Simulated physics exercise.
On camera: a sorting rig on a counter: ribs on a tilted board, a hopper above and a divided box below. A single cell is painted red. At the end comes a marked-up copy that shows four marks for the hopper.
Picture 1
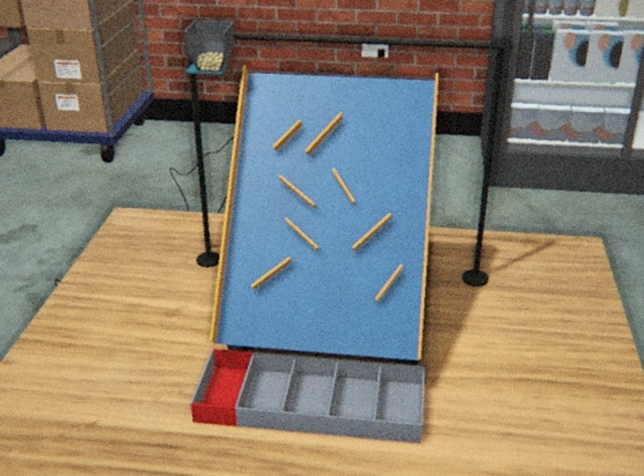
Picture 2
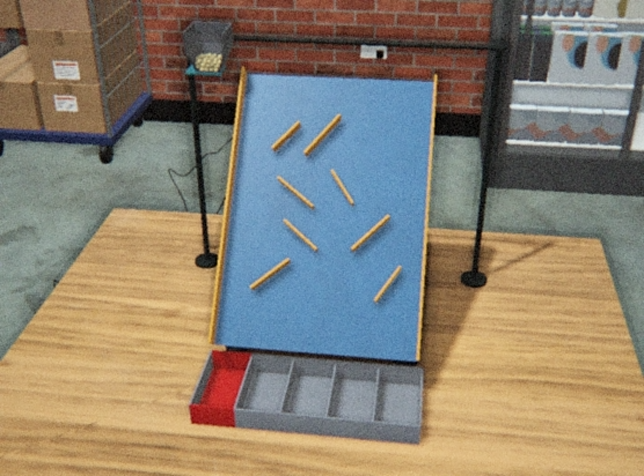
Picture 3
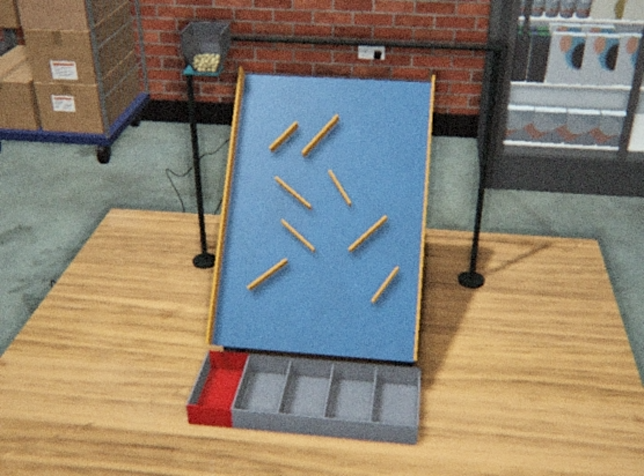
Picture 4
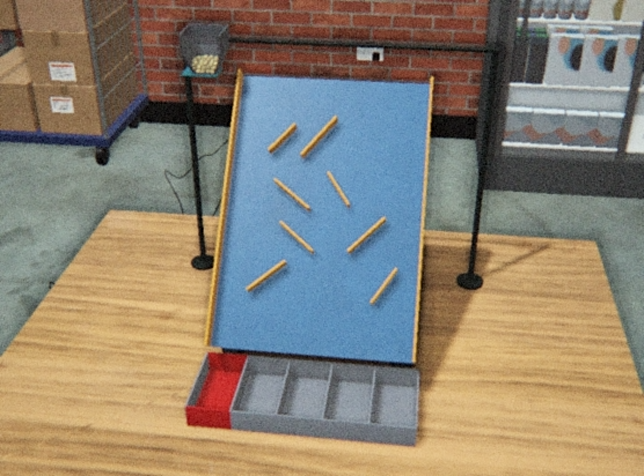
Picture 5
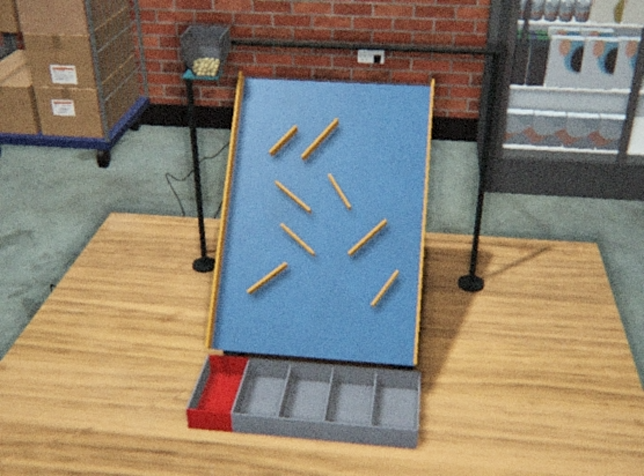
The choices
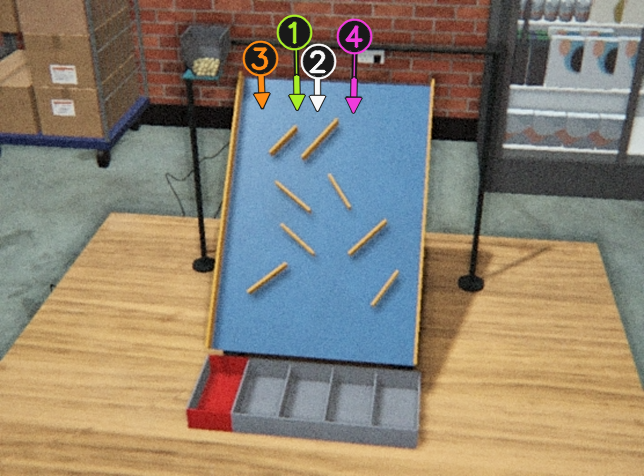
A tilted blue board with wooden edges stands on a light wooden counter in a room with a brick wall, seen from the front and slightly above. Eight short wooden ribs slant across it, a small hopper of pale beans sits at upper left, and a grey divided box with a red leftmost cell lies below. Nothing in the rig moves; only the camera drifts very slightly.
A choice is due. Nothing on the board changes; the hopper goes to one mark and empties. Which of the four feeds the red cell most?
I would pick mark 3.
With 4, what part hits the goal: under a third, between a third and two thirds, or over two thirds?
Under a third.
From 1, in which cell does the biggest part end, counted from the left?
It is the first one.
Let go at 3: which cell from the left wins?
The first from the left.
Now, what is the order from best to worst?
Best to worst: 3, 1, 2, 4.
On the marked copy, mark 1 meets the board at (297, 104); mark 2 meets the board at (317, 105); mark 3 meets the board at (262, 102); mark 4 meets the board at (353, 107).
With 1, about half in the red cell, about a third in other cells, about a quarter outside the box.
With 2, about a quarter in the red cell, about half in other cells, a small part outside the box.
With 3, most in the red cell, a small part outside the box.
With 4, a stray few in the red cell, nearly all in other cells.
